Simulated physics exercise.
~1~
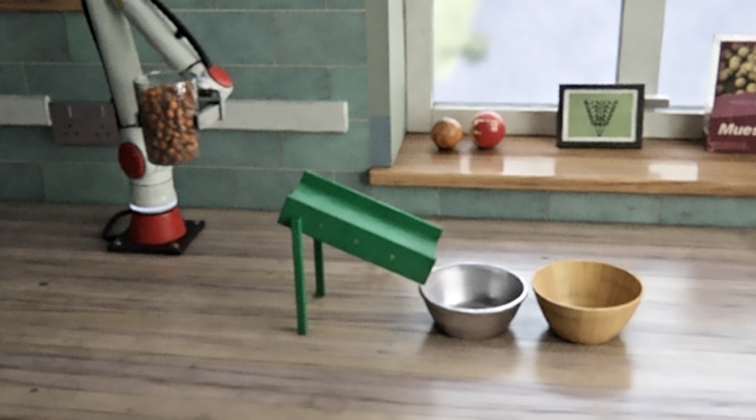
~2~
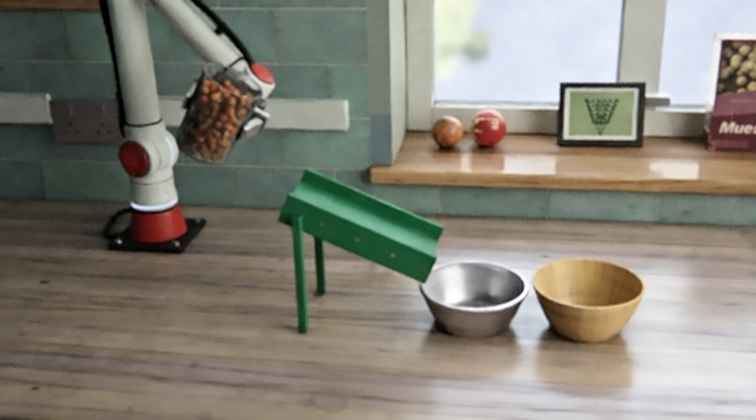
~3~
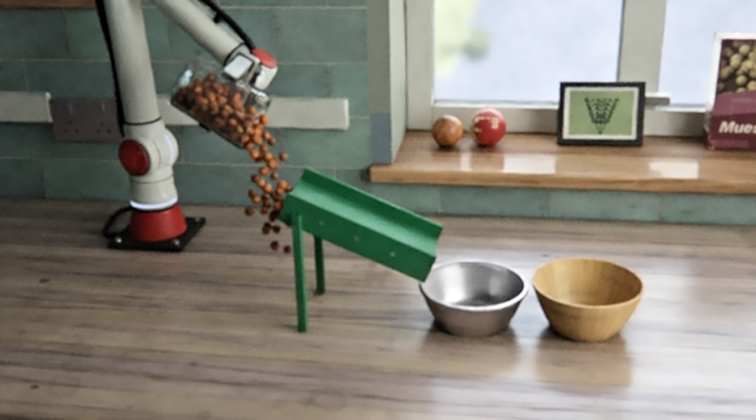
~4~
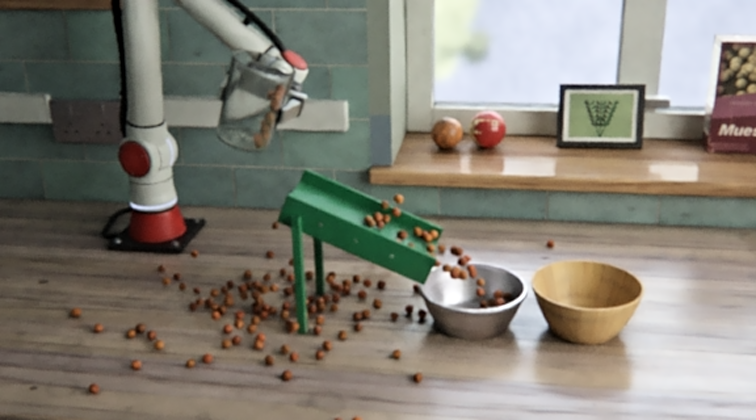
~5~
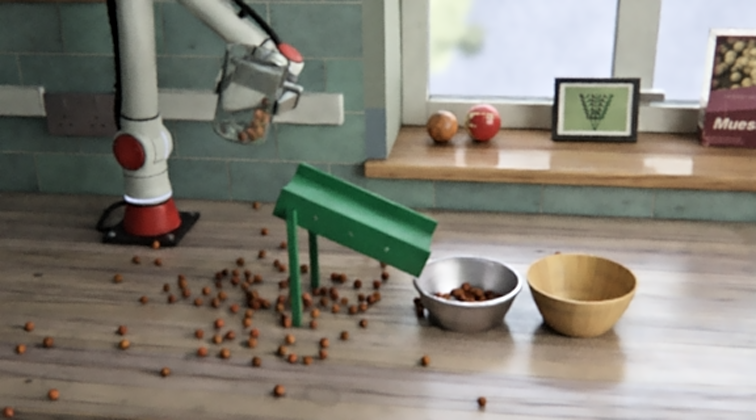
On a kitchen worktop, a robot arm tips hazelnuts toward a green chute, scattering most across the wood, some reaching the metal bowl.
